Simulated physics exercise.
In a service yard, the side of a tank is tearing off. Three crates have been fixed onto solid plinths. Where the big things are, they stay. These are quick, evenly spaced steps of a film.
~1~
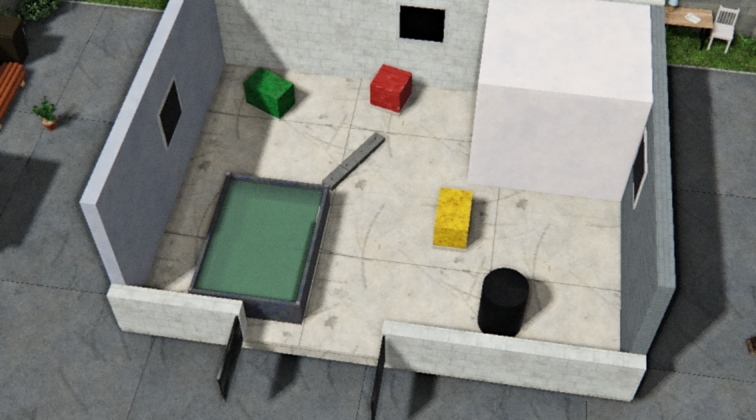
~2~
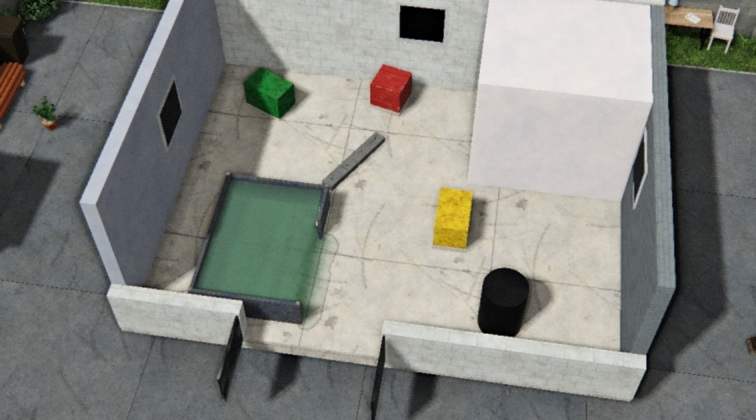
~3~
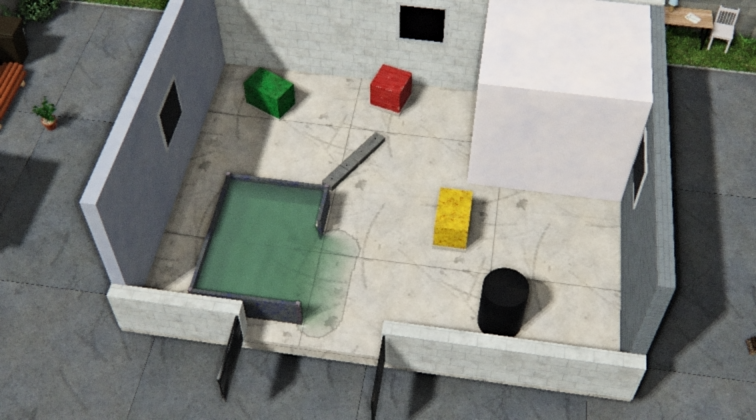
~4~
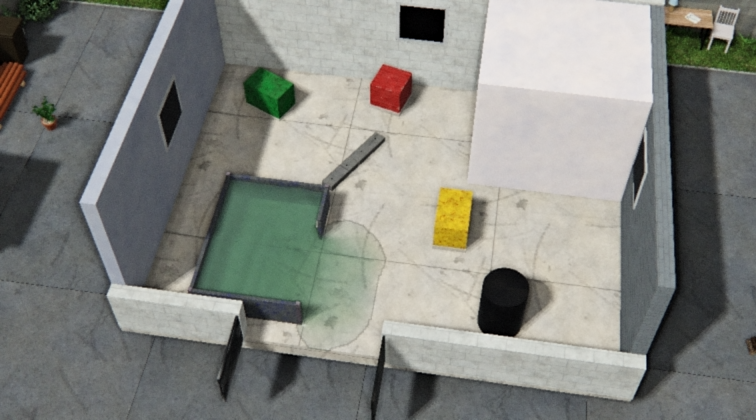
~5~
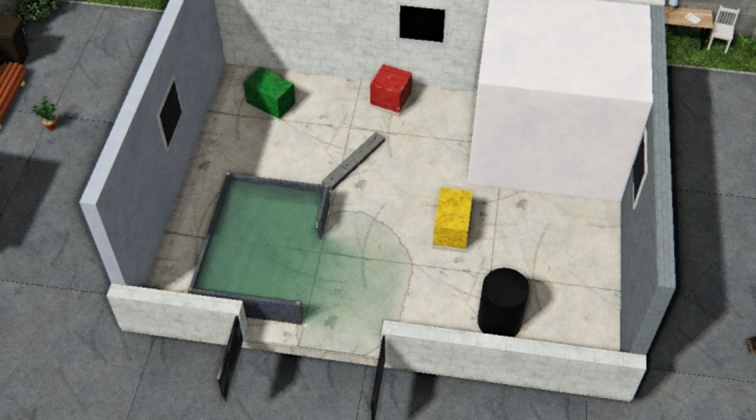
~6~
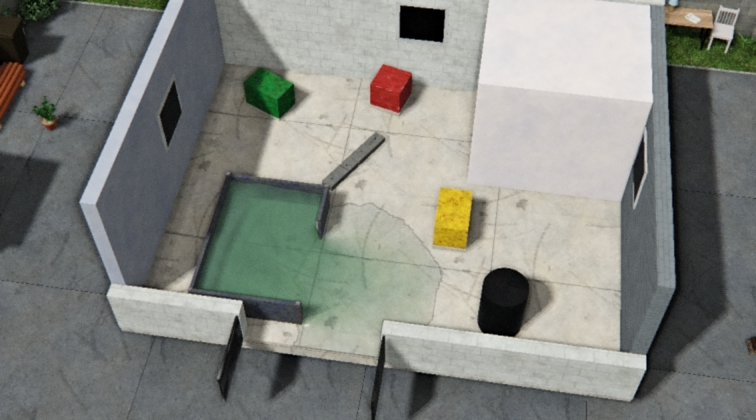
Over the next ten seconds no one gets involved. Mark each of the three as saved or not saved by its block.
Red crate - saved; yellow crate - not saved; green crate - saved.
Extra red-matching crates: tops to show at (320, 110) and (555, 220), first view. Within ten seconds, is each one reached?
Crate by crate: Is not reached; gets flooded.
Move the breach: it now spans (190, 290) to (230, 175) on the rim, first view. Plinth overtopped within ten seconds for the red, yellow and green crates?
In that case the red crate is flooded, the yellow crate is never flooded and the green crate is flooded.
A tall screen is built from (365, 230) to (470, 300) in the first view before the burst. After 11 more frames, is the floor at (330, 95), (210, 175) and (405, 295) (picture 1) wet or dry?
One after the other: Clear, free of water, under water.
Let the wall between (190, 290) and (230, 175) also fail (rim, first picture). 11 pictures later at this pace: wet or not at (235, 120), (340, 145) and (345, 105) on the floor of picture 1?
Spot one inundated, spot two spared, spot three spared.
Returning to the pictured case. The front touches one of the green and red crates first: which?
I say the one in red.
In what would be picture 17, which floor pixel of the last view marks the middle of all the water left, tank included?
Centre of mass: Roughly (352, 278).
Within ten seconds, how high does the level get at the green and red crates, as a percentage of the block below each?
The first comes to 10 per cent and the second to 60 per cent.
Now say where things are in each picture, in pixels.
Still water in the tank at (262, 239), in the first picture.
The front is at (329, 238), out from the gap at (308, 274), in the second picture.
The front is at a hidden place, out from the gap at (309, 275), in the third picture.
The front is at a hidden place, out from the gap at (309, 275), in the fourth picture.
Water pours out at (309, 275) and has run to (407, 262), in the fifth picture.
Water pours out at (309, 275) and has run to (436, 275), in the sixth picture.
A moment on, water covers 25 % of the floor; the red crate not reached, the yellow crate water round its plinth, the green crate not reached.
Next, water covers 35 % of the floor; the red crate not reached, the yellow crate water round its plinth, the green crate not reached.
Then, water covers 50 % of the floor; the red crate not reached, the yellow crate water round its plinth, the green crate not reached.
Later, water covers 55 % of the floor; the red crate water round its plinth, the yellow crate water round its plinth, the green crate not reached.
In the end, water covers 65 % of the floor; the red crate stayed above the water, the yellow crate was topped, the green crate stayed above the water.
